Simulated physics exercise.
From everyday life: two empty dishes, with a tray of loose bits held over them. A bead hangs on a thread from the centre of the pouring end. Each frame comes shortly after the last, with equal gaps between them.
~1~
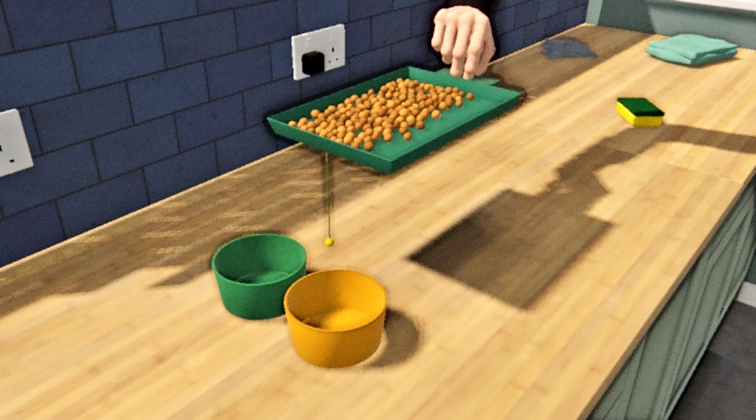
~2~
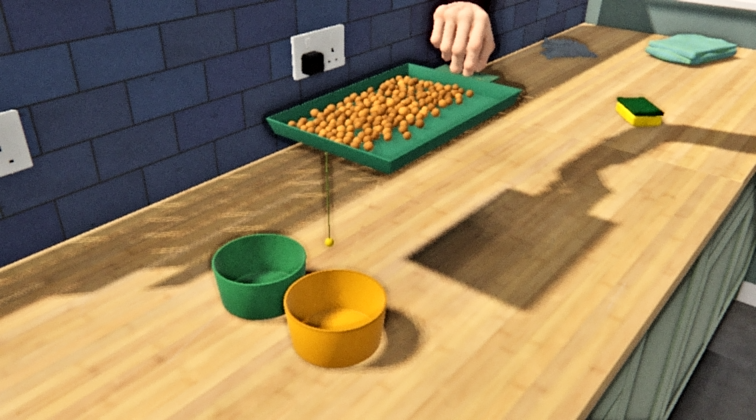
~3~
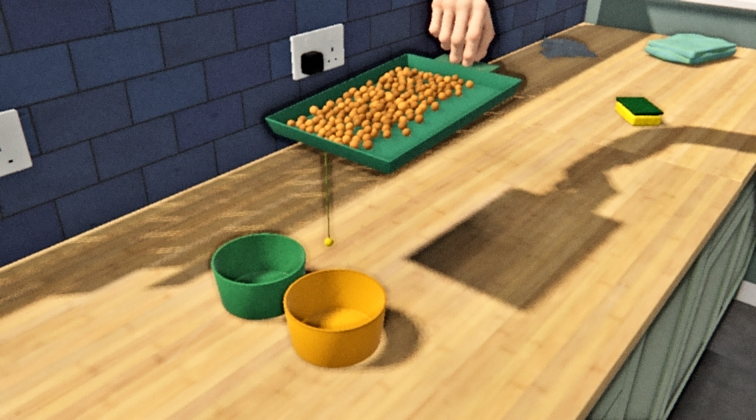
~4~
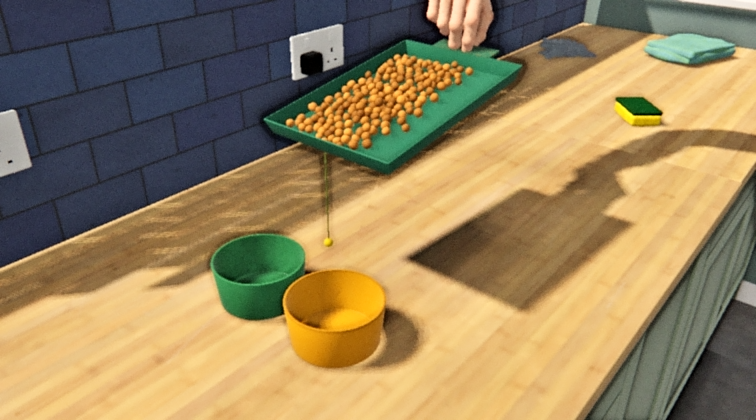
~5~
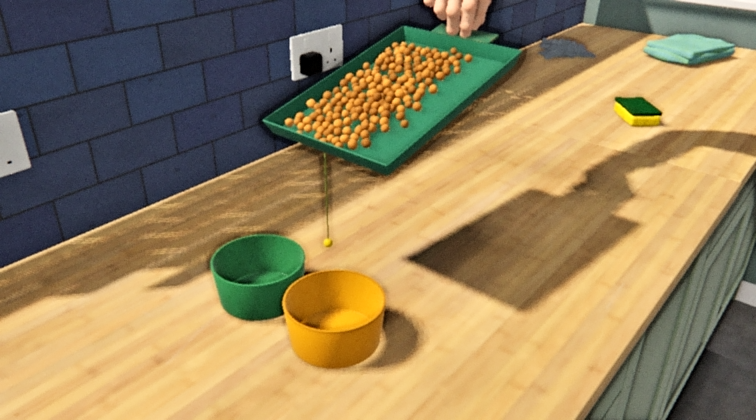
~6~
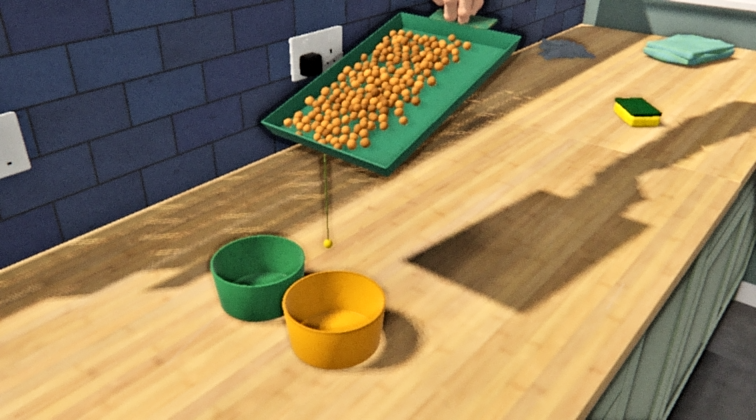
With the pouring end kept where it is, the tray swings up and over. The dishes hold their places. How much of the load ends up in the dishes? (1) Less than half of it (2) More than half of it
More than half of it (2).
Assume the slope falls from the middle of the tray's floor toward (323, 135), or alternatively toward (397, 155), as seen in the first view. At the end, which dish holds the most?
One gives the leftmost dish and two gives the rightmost dish.
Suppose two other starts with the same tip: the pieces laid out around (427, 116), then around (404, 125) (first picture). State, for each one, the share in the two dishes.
It would be roughly 90 per cent for the first and roughly 90 per cent for the second.
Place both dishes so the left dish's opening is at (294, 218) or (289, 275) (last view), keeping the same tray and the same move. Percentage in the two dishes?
First 0 per cent, second 70 per cent.
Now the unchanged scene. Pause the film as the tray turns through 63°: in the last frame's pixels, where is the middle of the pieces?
Somewhere near pixel (337, 103).
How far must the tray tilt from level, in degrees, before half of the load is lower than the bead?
The tilt is near 105° by then.
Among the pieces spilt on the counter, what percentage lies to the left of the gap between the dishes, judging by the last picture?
Around 70 percent of the pieces.
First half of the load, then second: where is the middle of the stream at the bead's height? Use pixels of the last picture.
It passes near (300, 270) first and then near (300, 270).
Soon after the last picture, tray tipped steeply; nearly all on the tray; a stray few in the right dish; a stray few in the air.
A little later, tray tipped past a quarter turn; about a third on the tray; a small part in the right dish; a small part in the left dish; a stray few outside both; about half in the air.
Later still, tray tipped past a quarter turn; about half in the right dish; about a third in the left dish; a small part outside both.
At rest, tray tipped past a quarter turn; about half in the right dish; about a third in the left dish; a small part outside both.
